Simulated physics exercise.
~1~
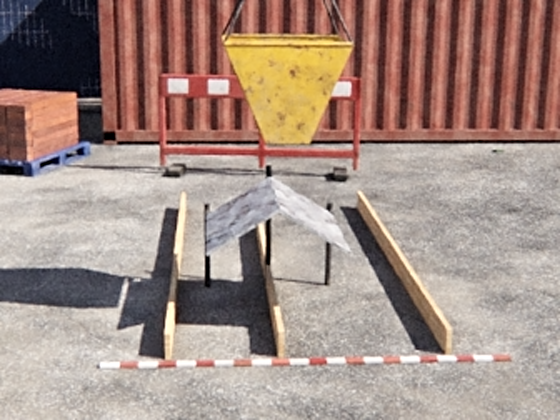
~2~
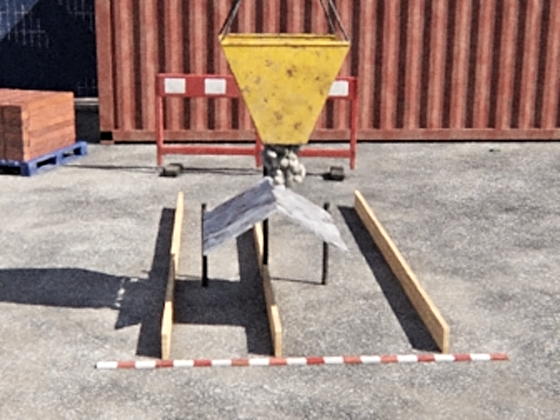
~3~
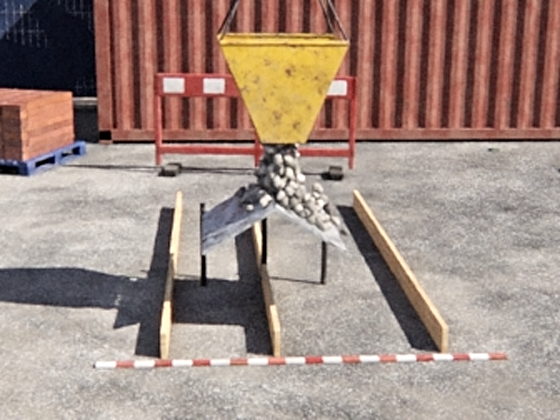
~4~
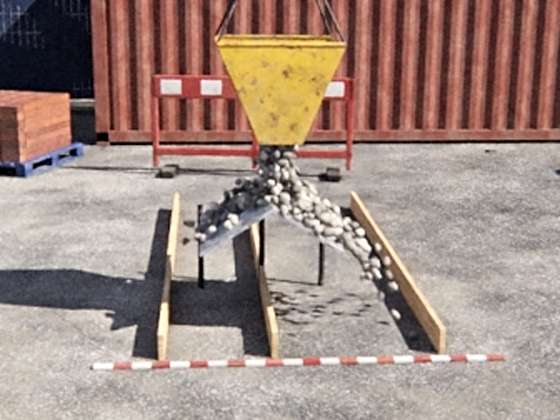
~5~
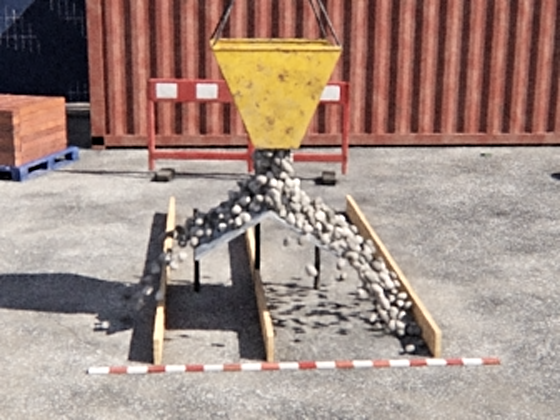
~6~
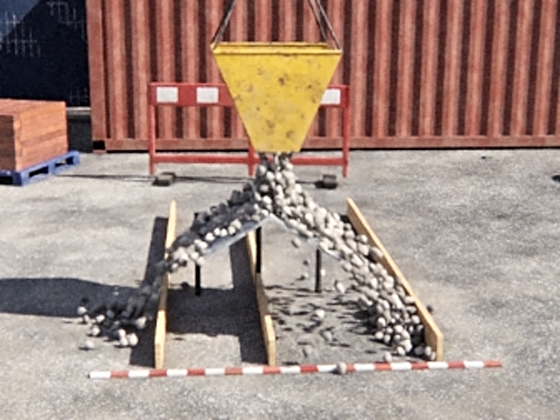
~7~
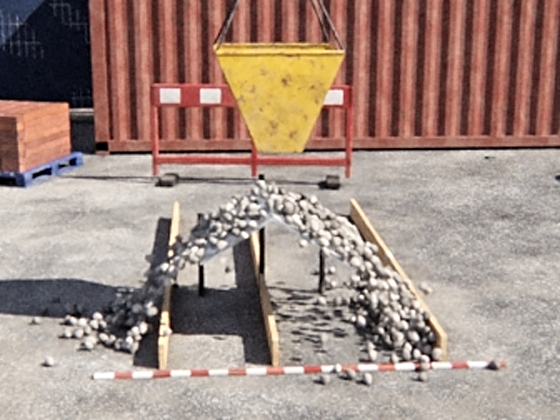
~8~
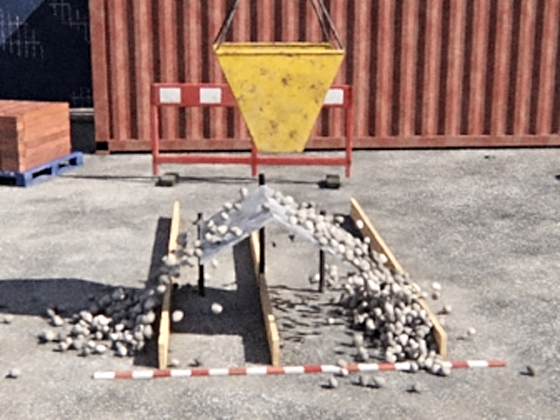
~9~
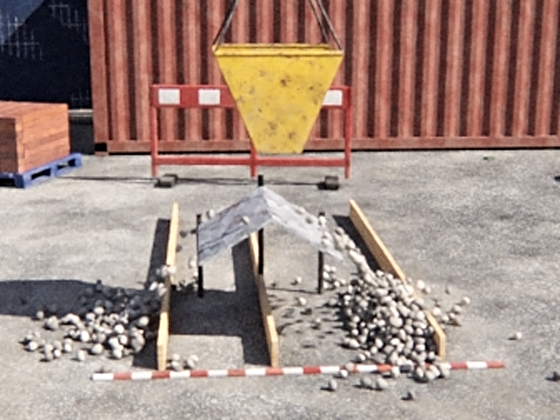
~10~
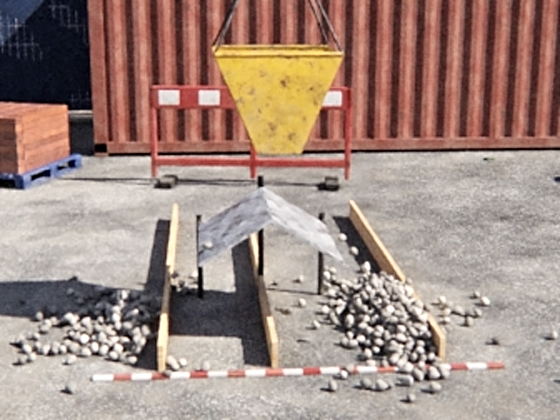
Grey cobbles pouring from a yellow skip onto a peaked steel sheet, sliding both ways and settling mostly in the right bay.
